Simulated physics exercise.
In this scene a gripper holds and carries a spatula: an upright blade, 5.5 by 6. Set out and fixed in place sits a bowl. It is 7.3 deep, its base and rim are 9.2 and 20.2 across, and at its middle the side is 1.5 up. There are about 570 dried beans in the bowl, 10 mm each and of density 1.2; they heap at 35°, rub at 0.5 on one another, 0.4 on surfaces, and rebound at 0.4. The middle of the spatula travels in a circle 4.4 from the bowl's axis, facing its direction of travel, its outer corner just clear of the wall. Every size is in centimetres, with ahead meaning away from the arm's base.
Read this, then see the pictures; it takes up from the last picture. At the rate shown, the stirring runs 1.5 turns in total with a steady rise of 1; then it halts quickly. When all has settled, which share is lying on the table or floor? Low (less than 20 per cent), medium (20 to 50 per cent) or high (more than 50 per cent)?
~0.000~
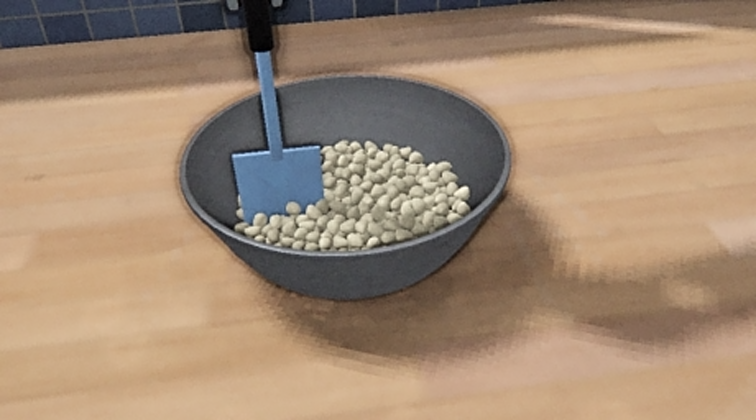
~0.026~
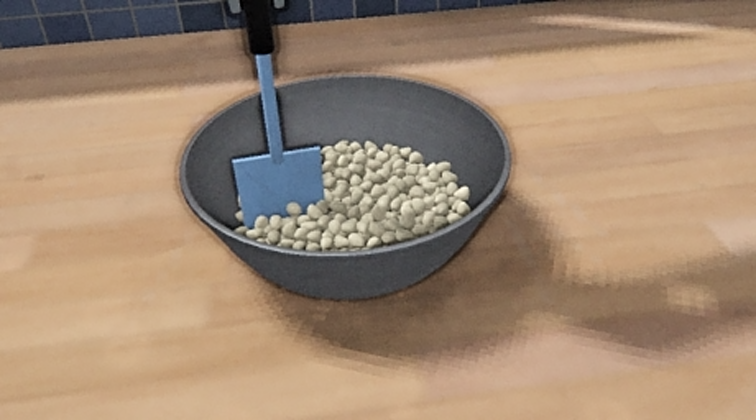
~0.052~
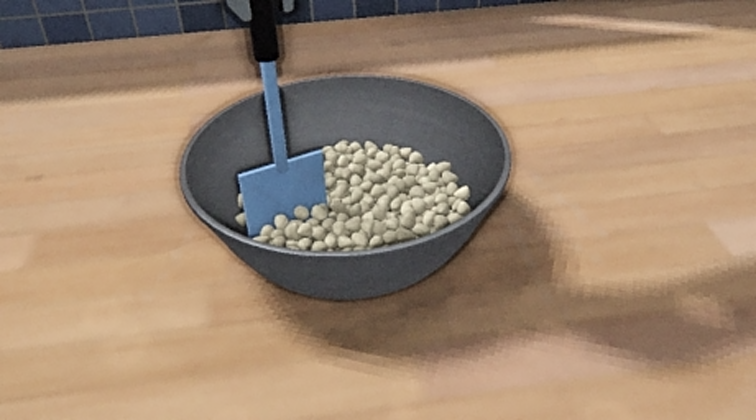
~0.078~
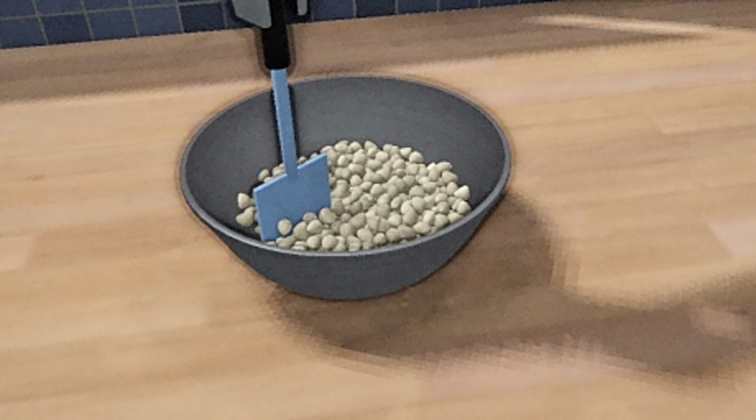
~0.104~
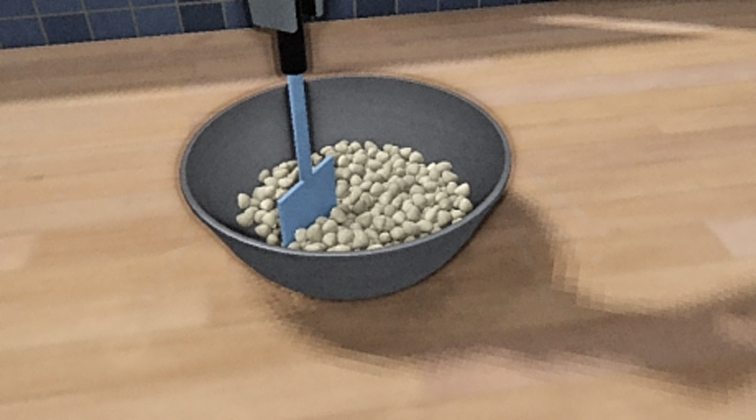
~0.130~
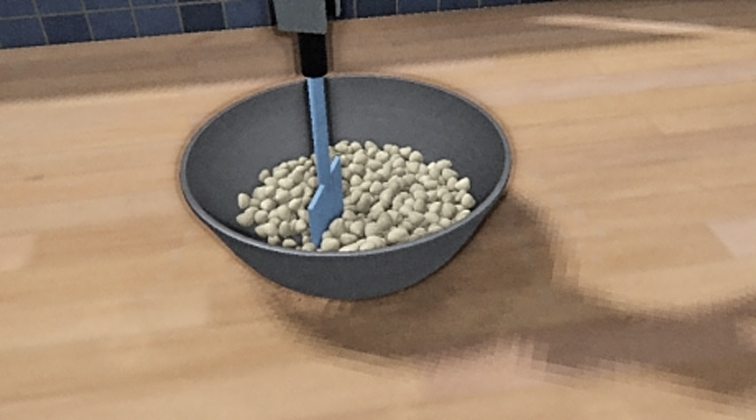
The share is low, less than 20 per cent.
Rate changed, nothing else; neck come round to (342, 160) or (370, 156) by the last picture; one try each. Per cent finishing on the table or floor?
Roughly 15 and 25 percent, in that order.
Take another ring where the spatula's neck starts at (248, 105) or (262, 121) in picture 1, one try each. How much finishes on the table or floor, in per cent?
0 and 10 per cent.
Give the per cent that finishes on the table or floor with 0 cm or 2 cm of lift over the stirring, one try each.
Try one: Around 10 %; try two: Around 5 %.
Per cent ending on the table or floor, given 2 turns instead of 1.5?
It would be around 10 percent.
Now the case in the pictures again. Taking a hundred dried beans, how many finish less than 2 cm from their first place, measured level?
About 10 percent.
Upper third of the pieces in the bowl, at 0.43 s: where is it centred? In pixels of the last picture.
About (333, 119) in the last picture.
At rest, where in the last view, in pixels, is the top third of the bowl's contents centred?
It is centred around (404, 176).
By 0.43 s, 251° round, highest piece 9 above the table; 563 in the bowl, 8 on the table or floor, 2 in flight or on the tool.
By 0.73 s, 76° round, highest piece 9 above the table; 539 in the bowl, 24 on the table or floor, 10 in flight or on the tool.
By 1.08 s, 180° round, highest piece 7 above the table; 533 in the bowl, 40 on the table or floor.
By 1.78 s, 180° round, highest piece 7 above the table; 533 in the bowl, 40 on the table or floor.
Final count, 533 in the bowl, 40 on the table or floor. That is 7 % on the table or floor.
